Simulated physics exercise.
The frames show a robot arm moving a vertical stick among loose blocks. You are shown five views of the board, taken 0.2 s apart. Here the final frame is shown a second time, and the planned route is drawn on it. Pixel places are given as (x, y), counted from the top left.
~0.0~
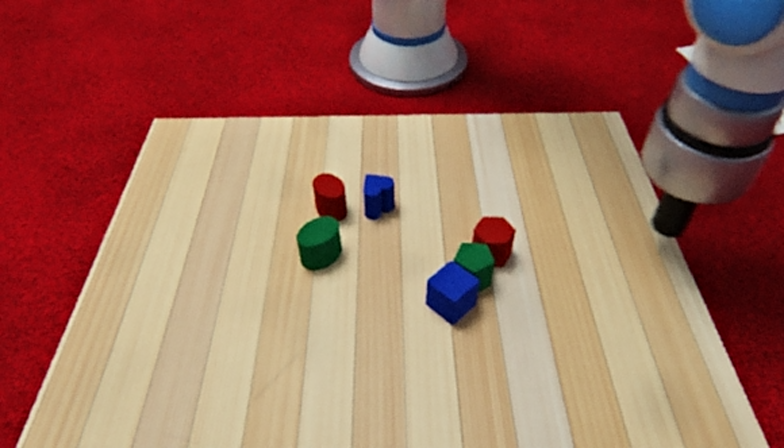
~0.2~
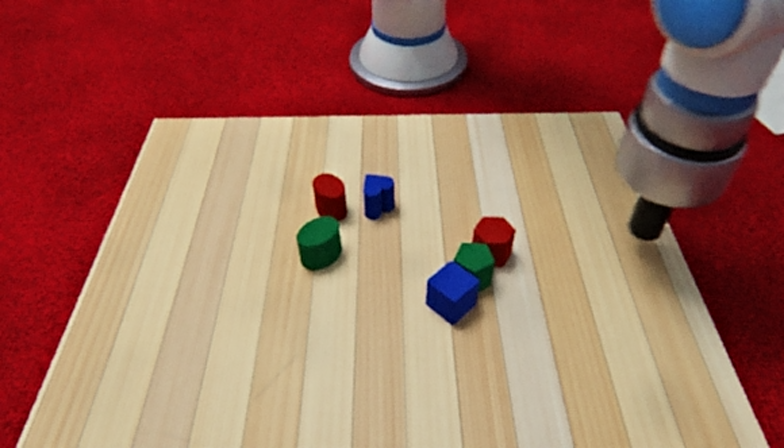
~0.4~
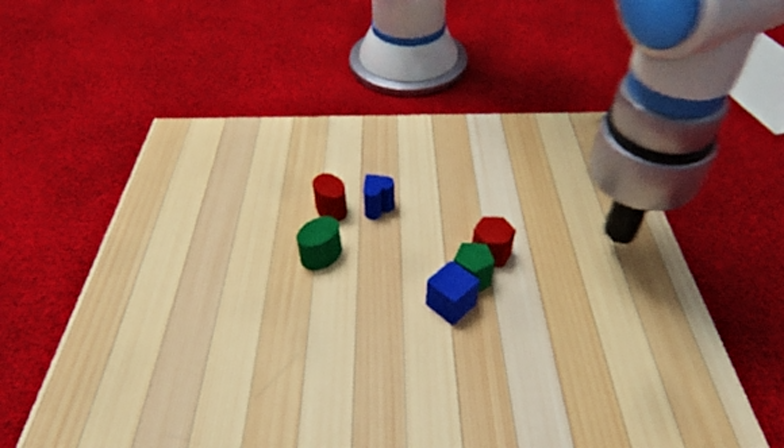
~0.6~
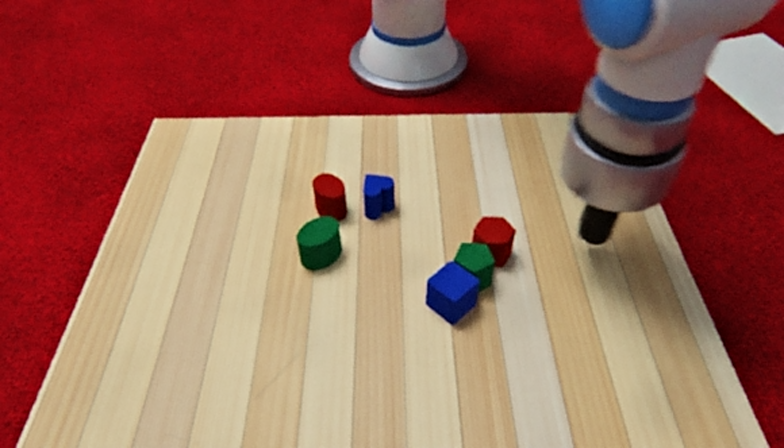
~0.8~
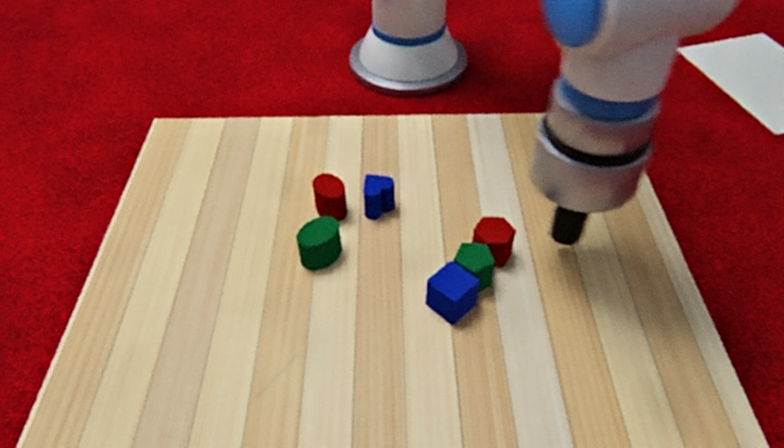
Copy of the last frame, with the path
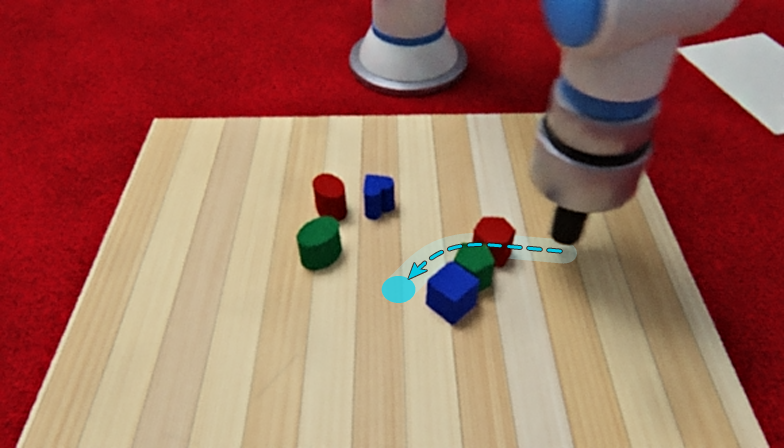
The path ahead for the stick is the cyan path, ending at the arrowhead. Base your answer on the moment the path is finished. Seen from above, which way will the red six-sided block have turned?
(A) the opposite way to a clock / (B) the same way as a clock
It's B.
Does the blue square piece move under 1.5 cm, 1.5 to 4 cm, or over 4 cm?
I'd go with under 1.5 cm for this block.
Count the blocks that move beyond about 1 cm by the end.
Displaced: One.
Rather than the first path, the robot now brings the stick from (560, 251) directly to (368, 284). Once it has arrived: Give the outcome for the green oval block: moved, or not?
It stays.
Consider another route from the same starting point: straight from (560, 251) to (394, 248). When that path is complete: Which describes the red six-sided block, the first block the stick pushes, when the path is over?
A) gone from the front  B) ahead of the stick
Answer: B.
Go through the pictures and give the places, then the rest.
Stick tip at (667, 227); block tops, blue square piece at (453, 280); green five-sided block at (474, 255); red six-sided block at (495, 229), in the first picture.
Stick at (644, 231); blocks unchanged, in the second picture.
Stick at (619, 234); blocks unchanged, in the third picture.
Stick at (593, 235); blocks unchanged, in the fourth picture.
Stick at (565, 235); blue square piece at (453, 280); green five-sided block at (474, 255); red six-sided block at (495, 229), in the fifth picture.
Path on the board, from (560, 251) over (498, 246) and (440, 253) to (399, 289).
The first path, step by step. One third of the way, stick at (500, 230); red six-sided block at (466, 228).
Two thirds of the way, stick at (441, 237); red six-sided block at (406, 235).
At the end, stick at (398, 274); blue square piece in place; green five-sided block in place; red six-sided block at (367, 248), turned 85° clockwise.
